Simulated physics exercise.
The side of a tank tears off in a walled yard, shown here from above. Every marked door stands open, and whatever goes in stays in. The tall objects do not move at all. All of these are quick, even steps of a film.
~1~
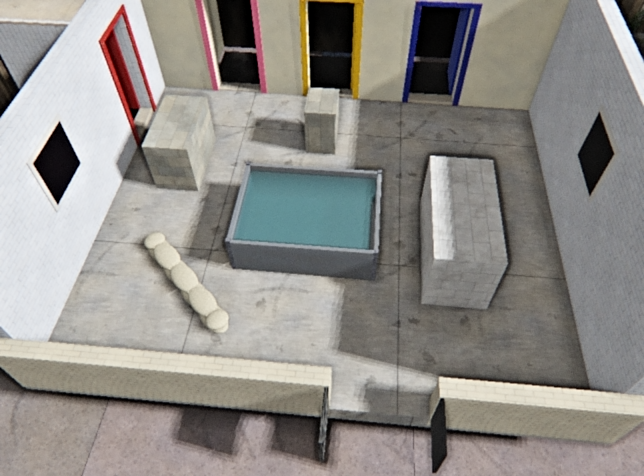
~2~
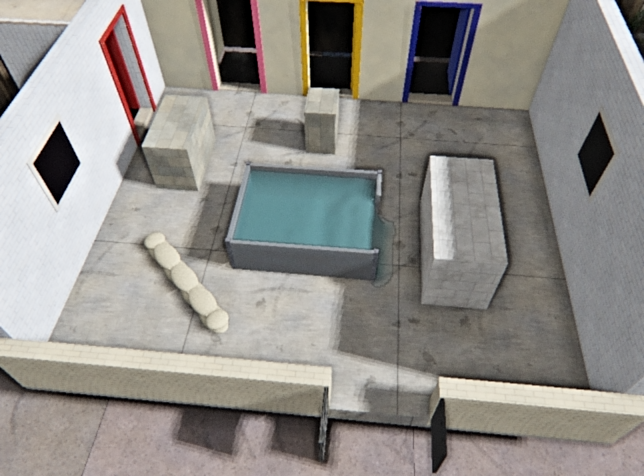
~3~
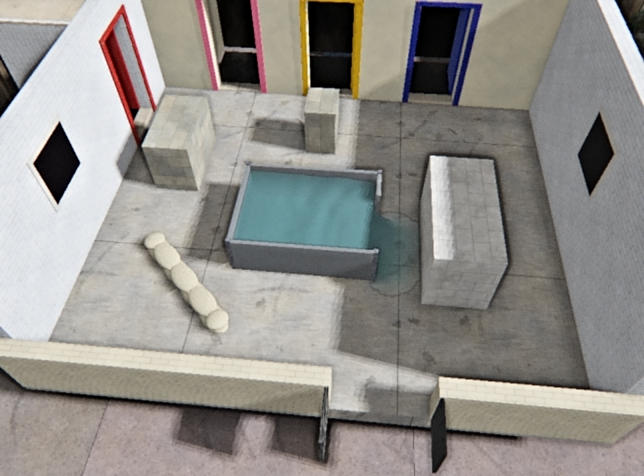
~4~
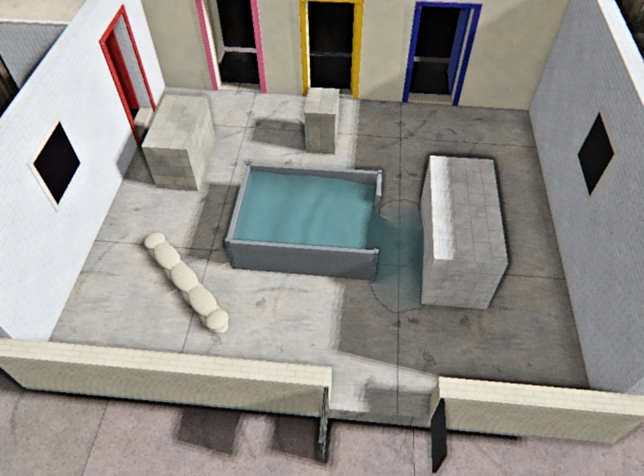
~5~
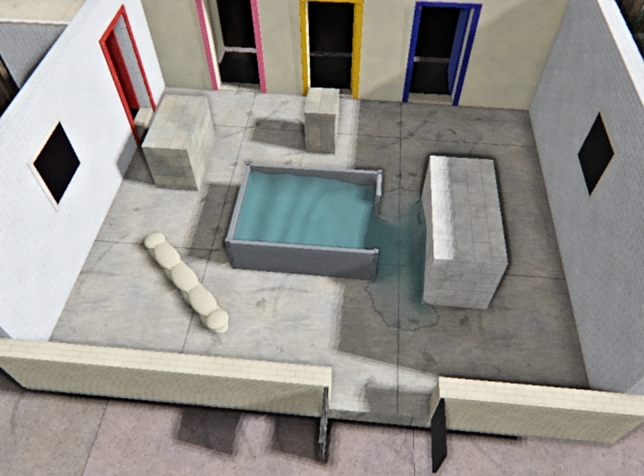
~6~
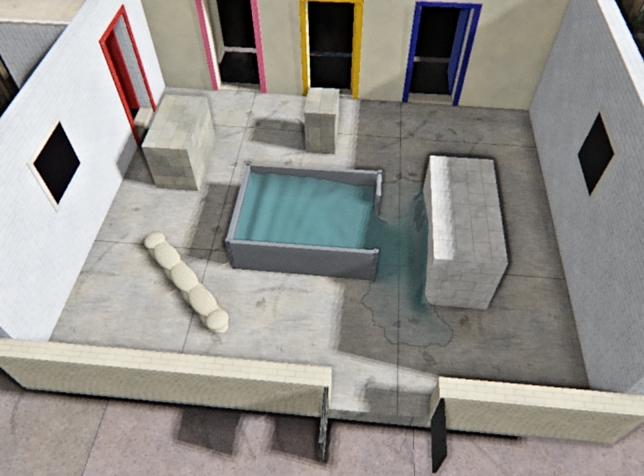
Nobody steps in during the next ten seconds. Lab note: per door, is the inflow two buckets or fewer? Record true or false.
Yellow door false; red door true; blue door false; pink door true.
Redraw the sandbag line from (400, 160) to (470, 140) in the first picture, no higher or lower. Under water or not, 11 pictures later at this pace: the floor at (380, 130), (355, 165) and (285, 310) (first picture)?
Going point by point, they'd be wetted, wetted and unwetted.
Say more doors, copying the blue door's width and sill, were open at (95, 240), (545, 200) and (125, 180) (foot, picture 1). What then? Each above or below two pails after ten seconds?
The first new doorway comes up short, the second comes up short, the third comes up short.
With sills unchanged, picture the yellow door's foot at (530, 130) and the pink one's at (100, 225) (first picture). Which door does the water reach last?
That'd be the one in pink.
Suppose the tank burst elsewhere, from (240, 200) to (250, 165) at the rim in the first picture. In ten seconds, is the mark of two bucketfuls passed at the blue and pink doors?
Blue door: Falls short; pink door: Crosses the line.
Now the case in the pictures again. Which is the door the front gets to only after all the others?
Answer - the door marked red.
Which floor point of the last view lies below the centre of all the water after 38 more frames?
I'd put it at around (376, 214).
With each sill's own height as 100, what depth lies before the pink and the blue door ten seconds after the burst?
Readings, in sequence: 70 percent and 100 percent.
A moment on, water covers 20 % of the floor; the yellow door not reached, the red door not reached, the blue door not reached, the pink door not reached.
Next, water covers 35 % of the floor; the yellow door wet at the sill, nothing in, the red door not reached, the blue door wet at the sill, nothing in, the pink door not reached.
Then, water covers 45 % of the floor; the yellow door over two buckets in, the red door not reached, the blue door over two buckets in, the pink door not reached.
Later, water covers 65 % of the floor; the yellow door over two buckets in, the red door not reached, the blue door over two buckets in, the pink door wet at the sill, nothing in.
In the end, water covers 85 % of the floor; the yellow door over two buckets in, the red door wet at the sill, nothing in, the blue door over two buckets in, the pink door wet at the sill, nothing in.
